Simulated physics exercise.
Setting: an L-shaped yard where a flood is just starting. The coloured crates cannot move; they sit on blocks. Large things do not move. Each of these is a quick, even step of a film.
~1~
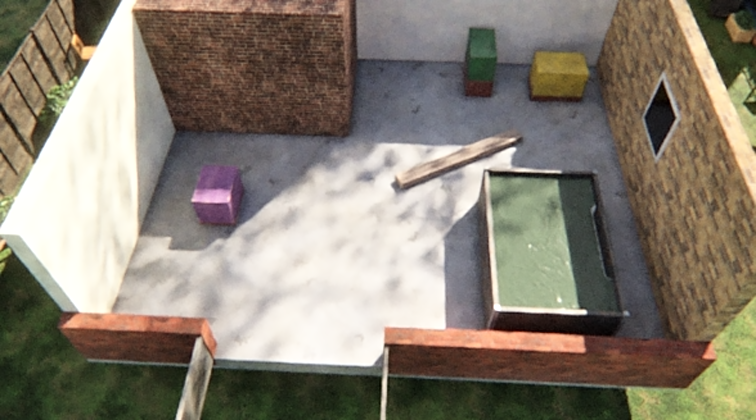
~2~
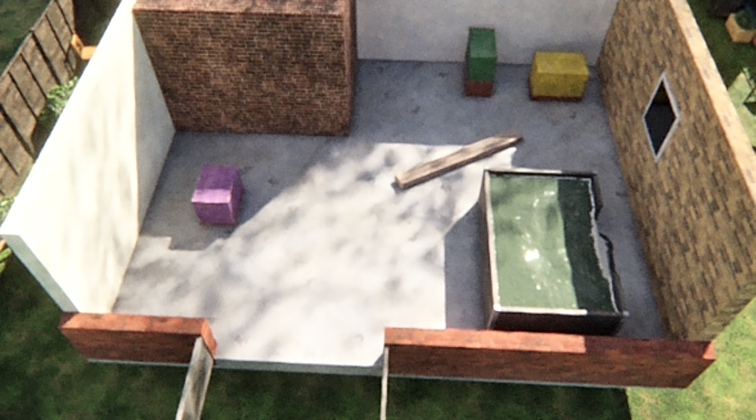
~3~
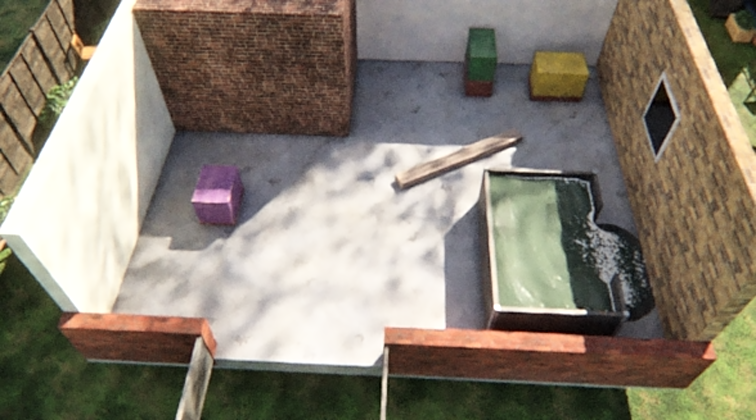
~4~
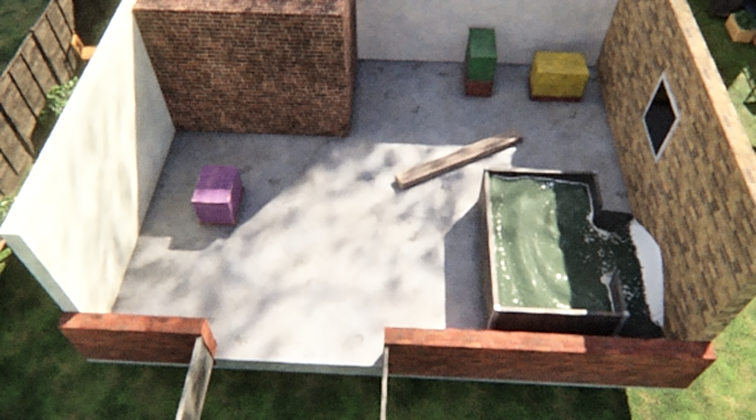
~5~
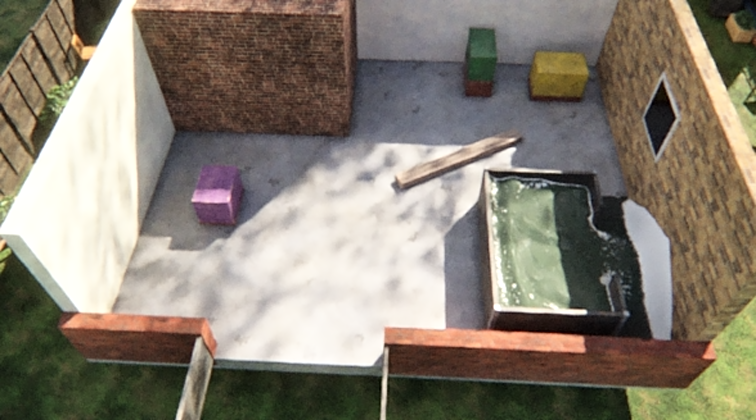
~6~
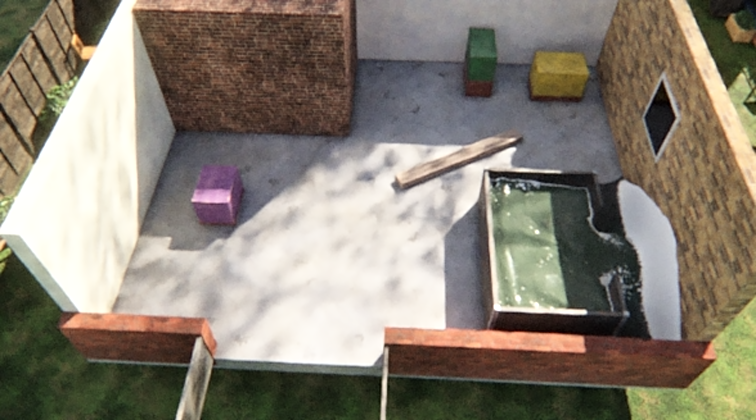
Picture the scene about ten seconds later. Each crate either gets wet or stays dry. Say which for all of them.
The yellow crate gets wet; the purple crate gets wet; the green crate stays dry.
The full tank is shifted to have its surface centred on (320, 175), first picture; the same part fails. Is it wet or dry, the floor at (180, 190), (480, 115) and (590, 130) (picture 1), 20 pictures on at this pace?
Untouched, submerged, submerged.
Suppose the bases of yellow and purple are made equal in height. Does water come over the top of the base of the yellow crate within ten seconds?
As for the yellow, it goes under.
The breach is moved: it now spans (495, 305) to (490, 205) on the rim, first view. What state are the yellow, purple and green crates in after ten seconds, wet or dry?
Going through them, the yellow is never reached, the purple gets reached and the green is never reached.
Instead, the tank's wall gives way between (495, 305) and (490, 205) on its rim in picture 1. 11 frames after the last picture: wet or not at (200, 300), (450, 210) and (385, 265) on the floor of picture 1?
Point by point: Drenched, unwetted, drenched.
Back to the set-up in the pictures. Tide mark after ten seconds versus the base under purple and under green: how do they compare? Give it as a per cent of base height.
The first reaches around 240 in a hundred, the second around 50.
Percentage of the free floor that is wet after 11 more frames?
Estimated share: Around 30 %.
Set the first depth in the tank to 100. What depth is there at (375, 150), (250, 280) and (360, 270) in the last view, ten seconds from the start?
In order: Roughly 8, 8 and 4 in a hundred.
A moment on, water covers 15 % of the floor; the yellow crate water round its plinth, the purple crate not reached, the green crate not reached.
Next, water covers 30 % of the floor; the yellow crate water round its plinth, the purple crate not reached, the green crate water round its plinth.
Then, water covers 60 % of the floor; the yellow crate water round its plinth, the purple crate water round its plinth, the green crate water round its plinth.
Later, water covers 90 % of the floor; the yellow crate water round its plinth, the purple crate water round its plinth, the green crate water round its plinth.
In the end, water covers 95 % of the floor; the yellow crate was topped, the purple crate was topped, the green crate stayed above the water.
